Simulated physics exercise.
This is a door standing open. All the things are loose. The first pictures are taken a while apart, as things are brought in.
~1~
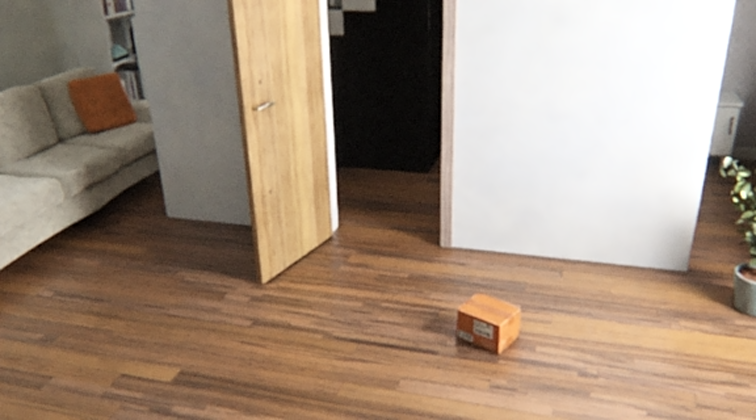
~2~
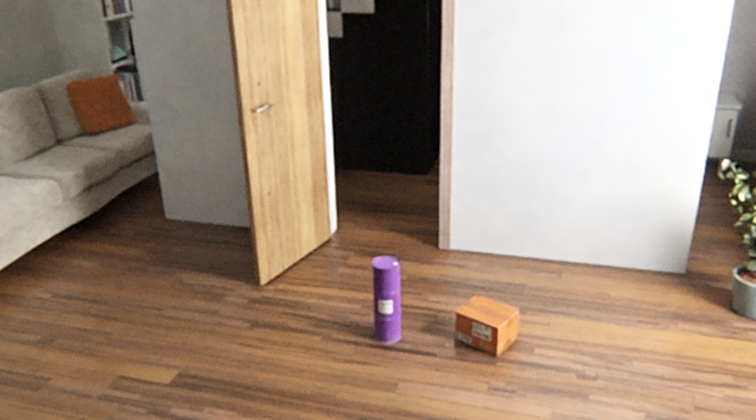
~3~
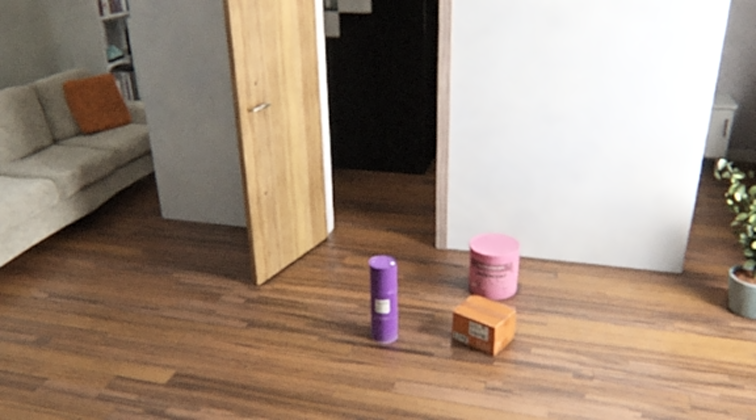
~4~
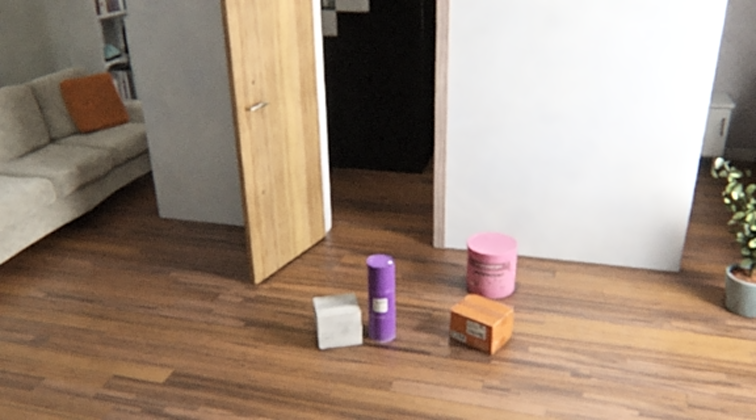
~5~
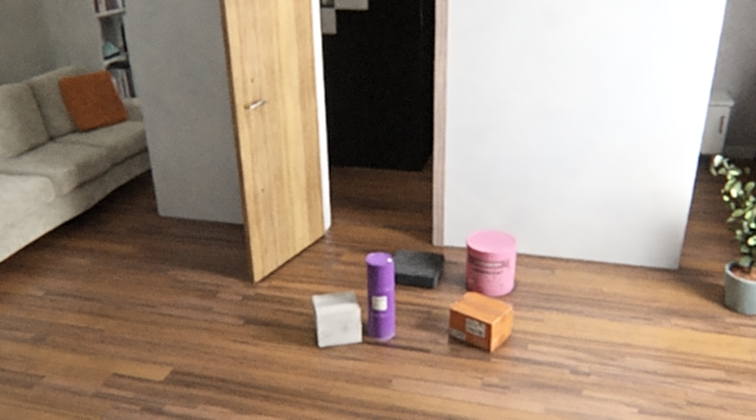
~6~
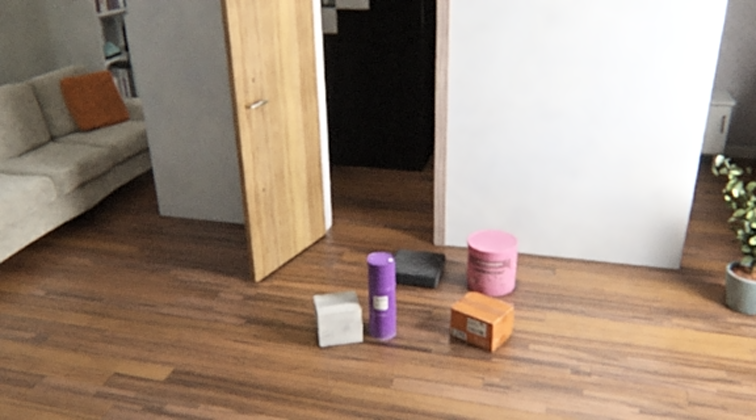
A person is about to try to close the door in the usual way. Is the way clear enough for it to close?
Here the door closes.
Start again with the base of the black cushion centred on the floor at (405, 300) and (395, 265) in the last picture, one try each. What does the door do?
In the first case it shuts; in the second case it stops short.
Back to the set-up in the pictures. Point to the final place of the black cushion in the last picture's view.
Near (443, 266).
Then, 1.20 s later than the last frame, open by 64°.
Then, 1.90 s later than the last frame, open by 29°; black cushion moved a little near (433, 267).
When it is over, open by 0°; moved from the start, black cushion; the other 4 as before. End places, in pixels of the last picture, black cushion near (443, 266).
